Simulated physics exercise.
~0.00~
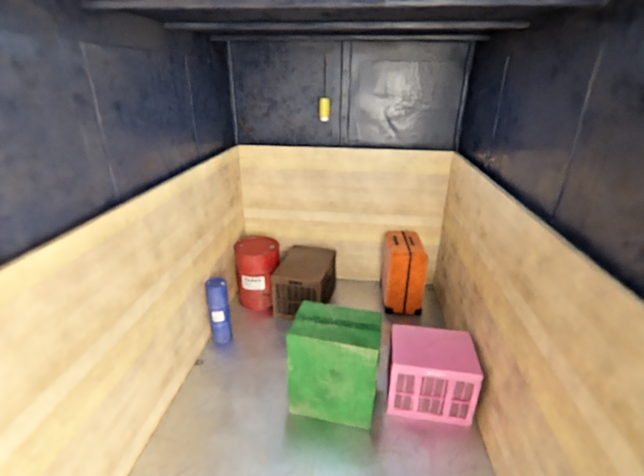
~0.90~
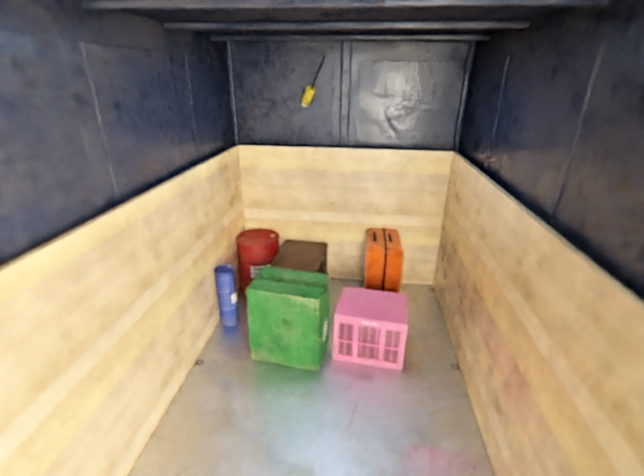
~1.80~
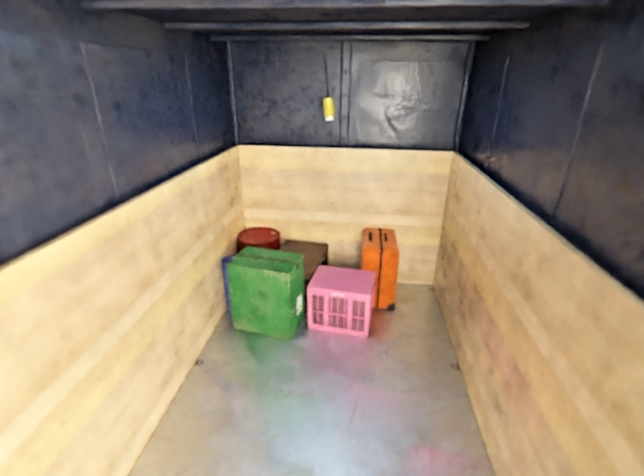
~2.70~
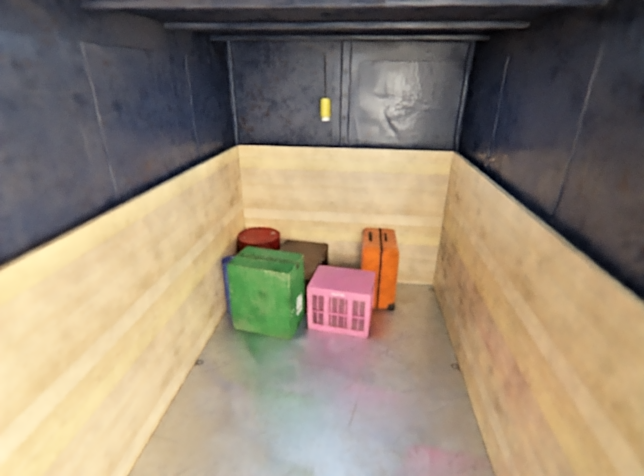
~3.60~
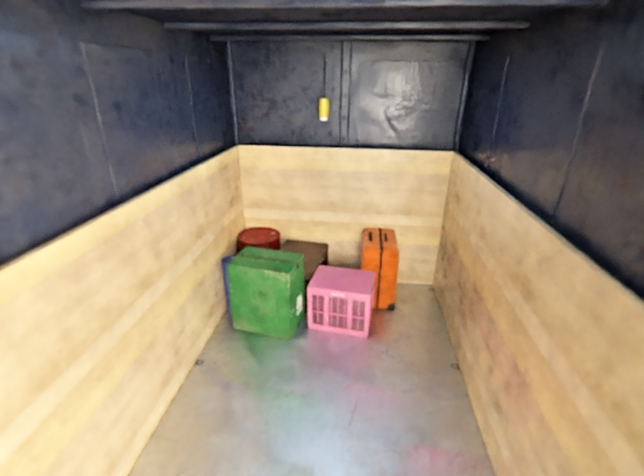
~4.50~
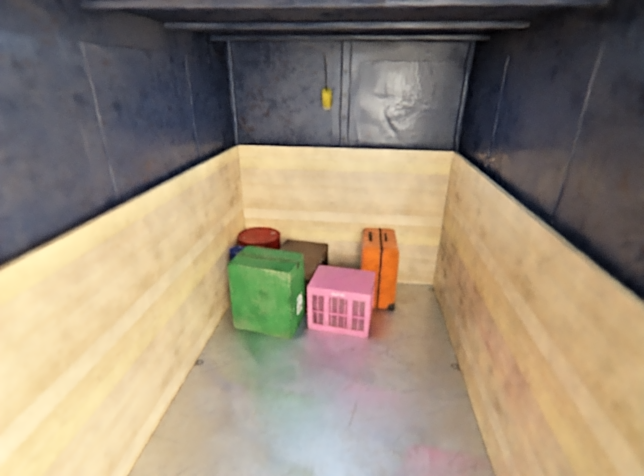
A green box and a pink crate slid away toward the far left of a van's load bay, bunching up near a brown chest, red drum, blue canister and orange case, while a small yellow object swung above, and everything ended still upright.
